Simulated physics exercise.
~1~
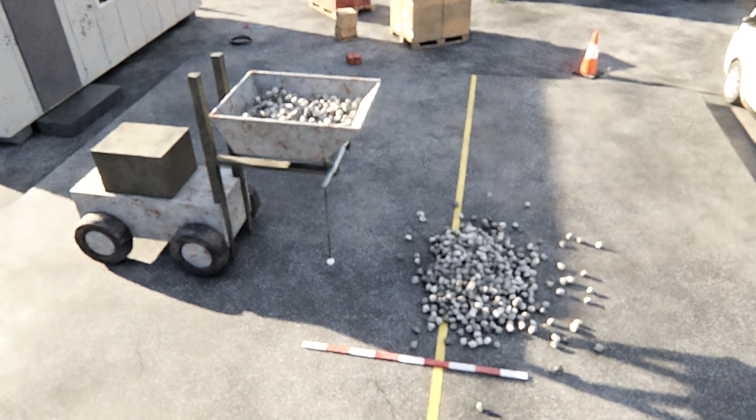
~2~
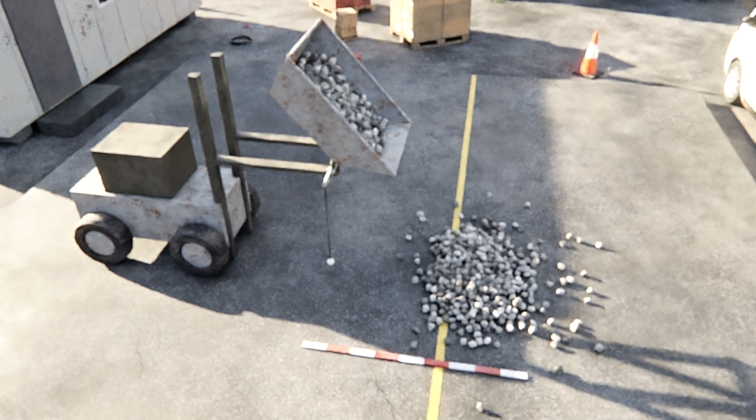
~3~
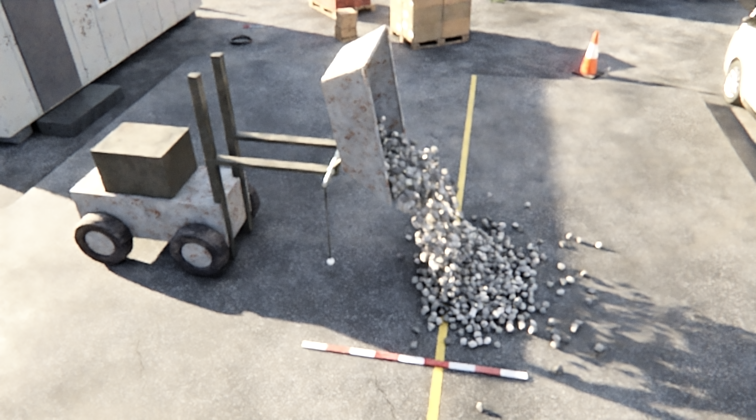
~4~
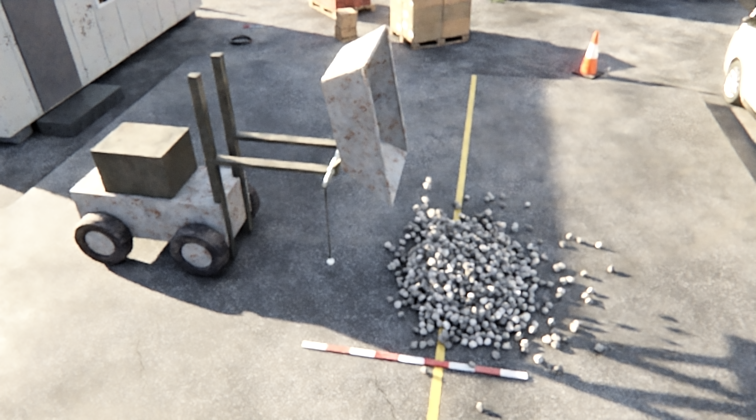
In the video, a forklift-like vehicle tips a raised skip of crushed stones to the right, and they pour onto a loose heap lying across a yellow line on the pavement. The skip ends up steeply tilted and empty above a larger, wider pile.
